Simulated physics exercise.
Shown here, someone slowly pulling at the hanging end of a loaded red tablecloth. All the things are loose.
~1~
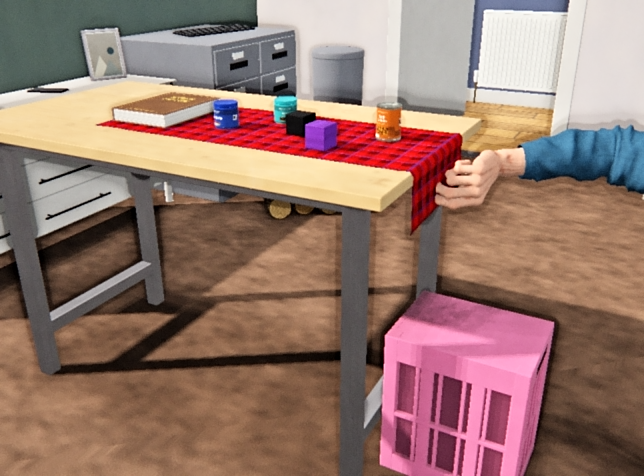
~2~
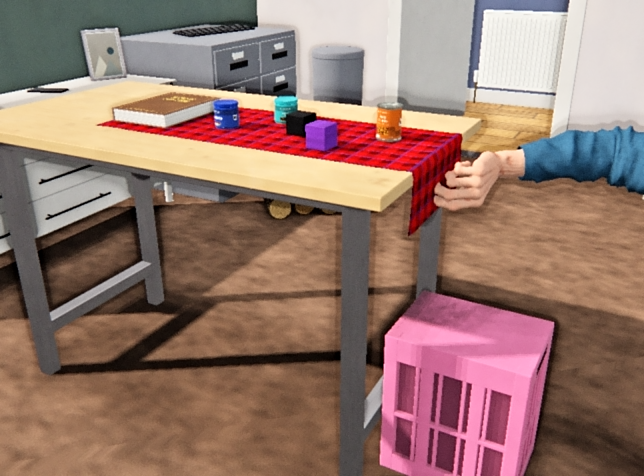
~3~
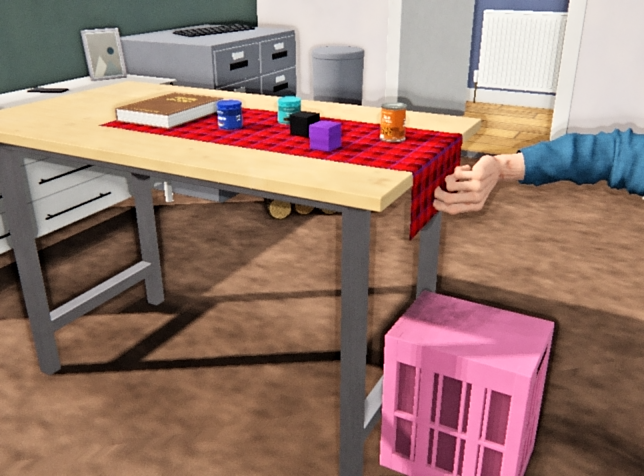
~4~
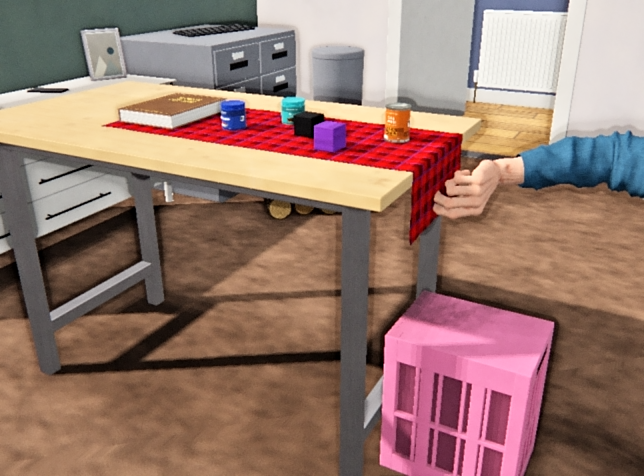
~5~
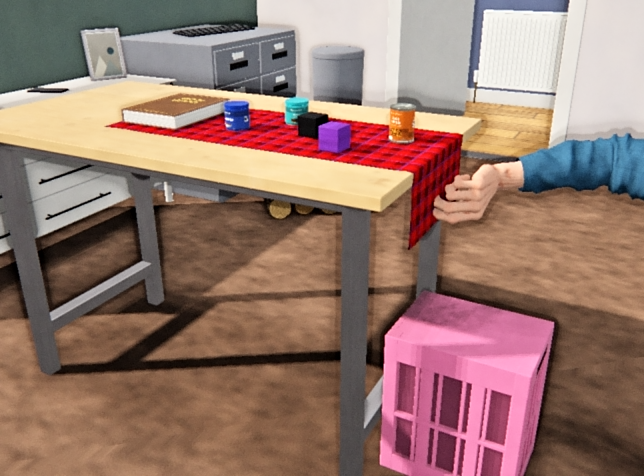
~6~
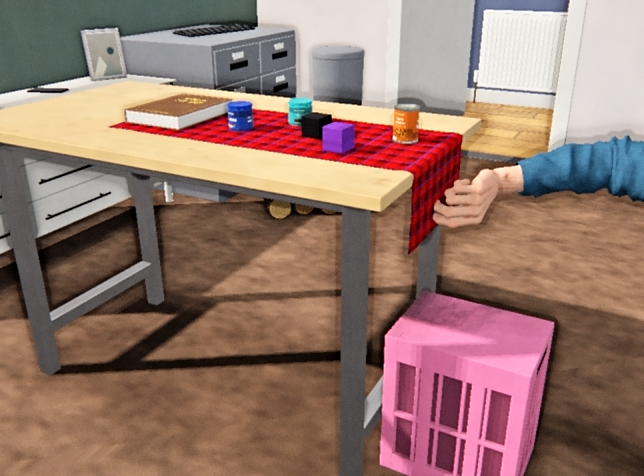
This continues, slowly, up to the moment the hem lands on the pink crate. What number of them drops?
Over the edge go two.
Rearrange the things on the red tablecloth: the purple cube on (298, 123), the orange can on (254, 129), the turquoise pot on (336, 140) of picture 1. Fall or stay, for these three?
The purple cube remains up; the orange can keeps its place on top; the turquoise pot is carried off.
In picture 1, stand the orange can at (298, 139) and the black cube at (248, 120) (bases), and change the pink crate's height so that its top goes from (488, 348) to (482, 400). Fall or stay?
The orange can comes down; the black cube stays on.
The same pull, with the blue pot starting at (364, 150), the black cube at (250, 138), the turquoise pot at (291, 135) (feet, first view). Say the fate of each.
The blue pot drops off, the black cube does not fall, the turquoise pot keeps its place on top.
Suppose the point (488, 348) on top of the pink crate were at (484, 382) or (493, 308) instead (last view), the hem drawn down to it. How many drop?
Over the edge go 3 and 1.
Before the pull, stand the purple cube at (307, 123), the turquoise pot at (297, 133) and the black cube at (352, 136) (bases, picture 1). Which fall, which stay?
The purple cube keeps its place on top, the turquoise pot remains up, the black cube comes down.
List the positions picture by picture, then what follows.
In the first frame, hem (410, 235); orange can (389, 105); purple cube (321, 123); black cube (301, 113); turquoise pot (286, 99); blue pot (226, 102); top of the crate (488, 348).
In the second frame, hem (408, 236); orange can (390, 105).
In the third frame, hem (409, 241); purple cube (326, 124).
In the fourth frame, hem (410, 245); black cube (309, 114); top of the crate (488, 348).
In the fifth frame, hem (408, 250); turquoise pot (297, 100).
In the sixth frame, hem (407, 254); orange can (407, 107); purple cube (339, 126); black cube (317, 115); turquoise pot (300, 100); blue pot (240, 103).
A little later, hem near (433, 279); orange can gone.
Next, hem on the crate; orange can and purple cube gone.
When it is over, hem on the crate; orange can and purple cube gone. The desk loses two.
